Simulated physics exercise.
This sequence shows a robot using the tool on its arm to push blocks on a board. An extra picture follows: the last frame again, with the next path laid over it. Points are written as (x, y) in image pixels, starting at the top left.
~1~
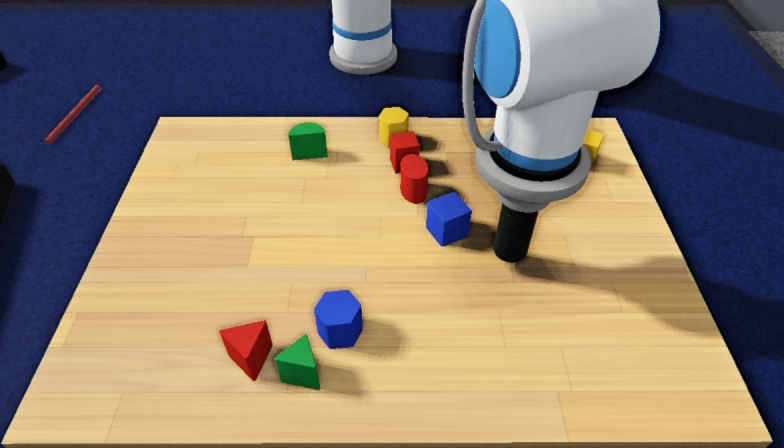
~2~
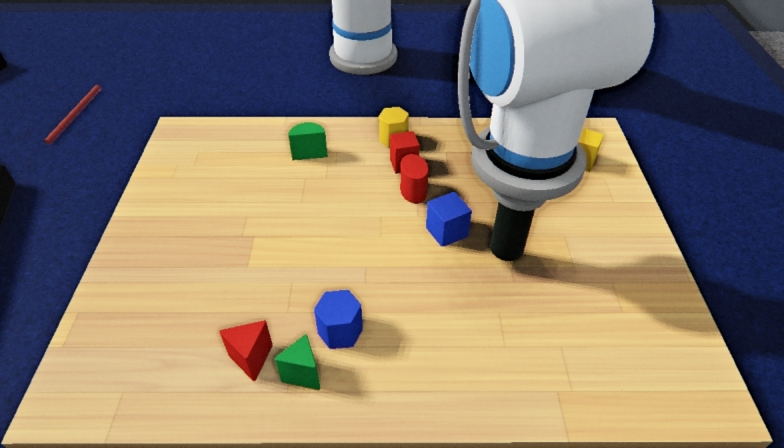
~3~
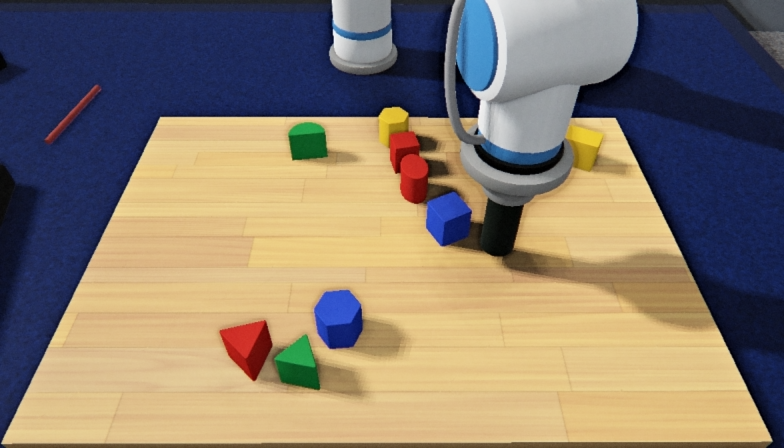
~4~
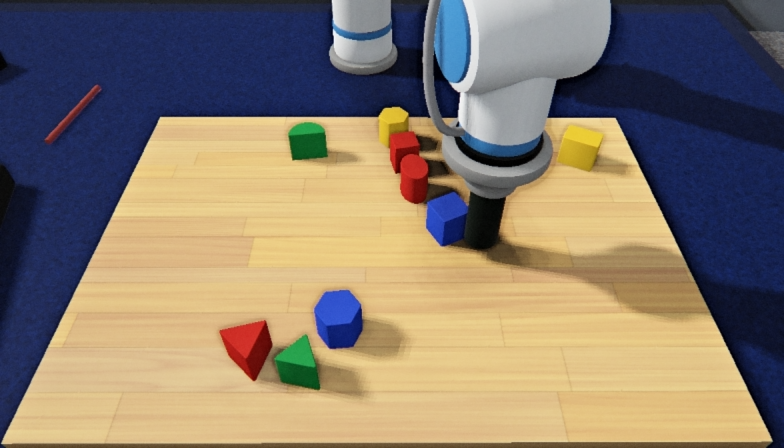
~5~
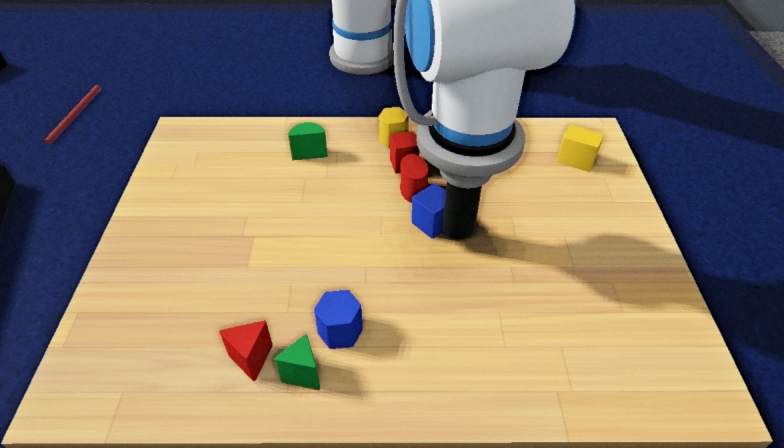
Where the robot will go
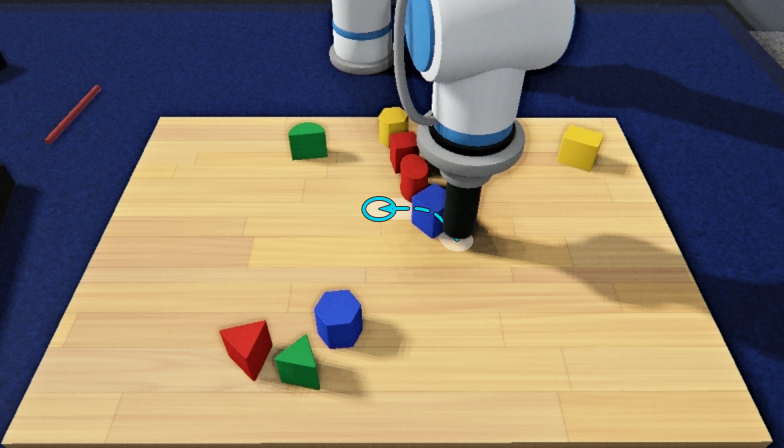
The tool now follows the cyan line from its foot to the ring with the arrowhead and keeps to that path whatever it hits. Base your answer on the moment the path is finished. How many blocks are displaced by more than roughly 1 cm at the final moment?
In total, two blocks get moved by over 1 cm.
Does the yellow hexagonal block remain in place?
Final answer: Yes.
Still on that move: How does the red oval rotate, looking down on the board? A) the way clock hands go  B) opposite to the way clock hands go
I choose A.
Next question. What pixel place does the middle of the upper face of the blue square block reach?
It will likely be found at (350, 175).
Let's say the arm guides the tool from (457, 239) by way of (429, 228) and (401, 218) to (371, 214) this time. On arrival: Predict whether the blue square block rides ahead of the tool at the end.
I think it loses its spot in front.
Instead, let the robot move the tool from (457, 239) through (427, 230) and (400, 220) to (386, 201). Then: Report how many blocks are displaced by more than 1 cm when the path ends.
Count: Three or more.
Path on the board, from (457, 239) via (440, 218) and (411, 208), ending at (379, 209).
On the path given first. One third of the way, tool (441, 207); red oval (404, 158), turned 30° clockwise; blue square block (412, 183), turned 30° anticlockwise.
Two thirds of the way, tool (411, 198); red oval (401, 158), turned 50° clockwise; blue square block (380, 178), turned 35° anticlockwise.
At the end, tool (379, 198); yellow hexagonal block in place; red square block in place; red oval (401, 158), turned 50° clockwise; blue square block (350, 175), turned 15° anticlockwise.
